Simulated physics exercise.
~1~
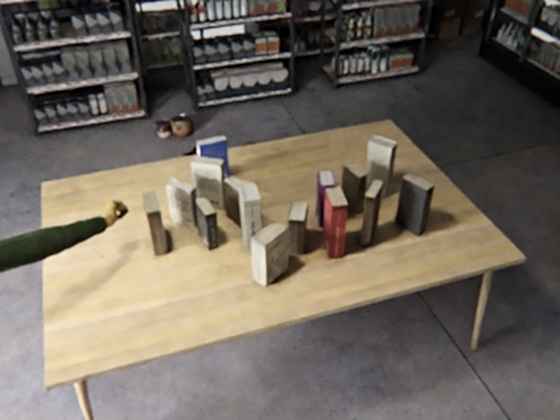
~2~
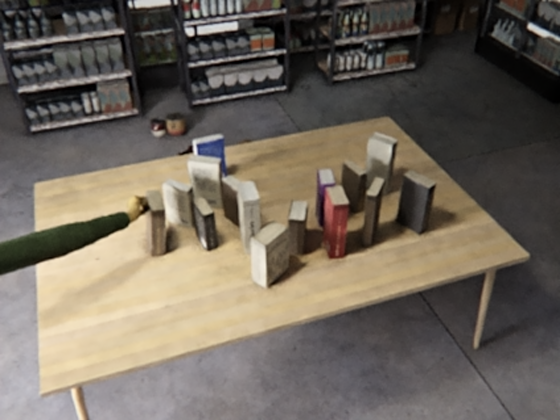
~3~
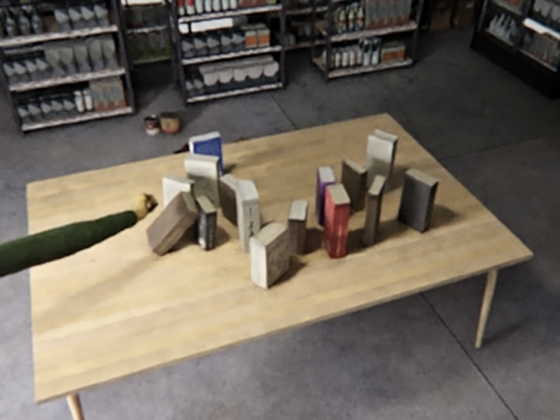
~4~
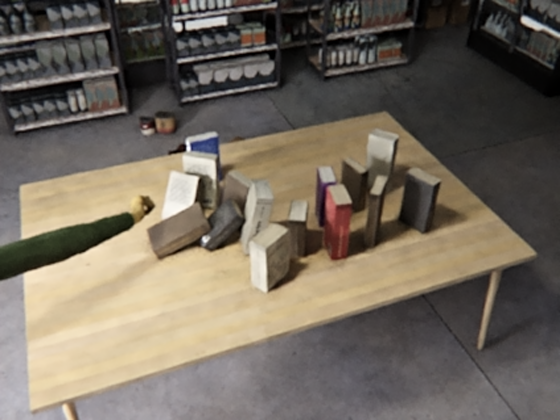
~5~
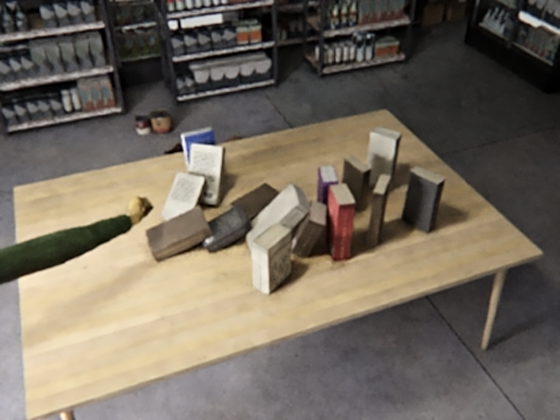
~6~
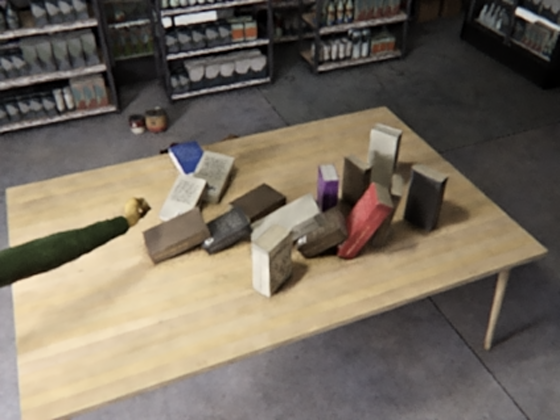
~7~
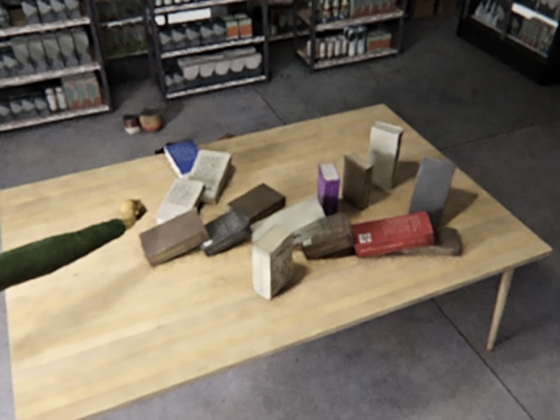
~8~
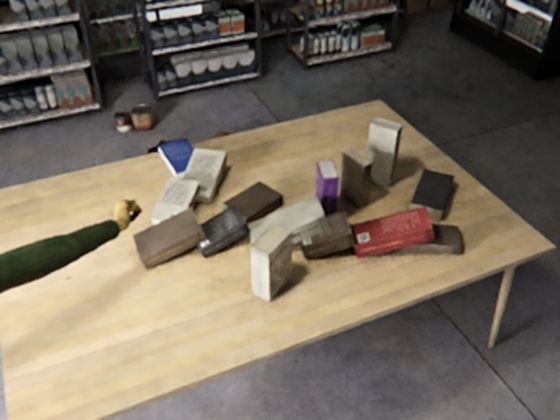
An arm in a dark green sleeve nudged the leftmost standing book on a wooden table, and it tipped right, toppling others in turn, including the blue and red ones, until most lay flat while the purple book and a few more stayed upright.
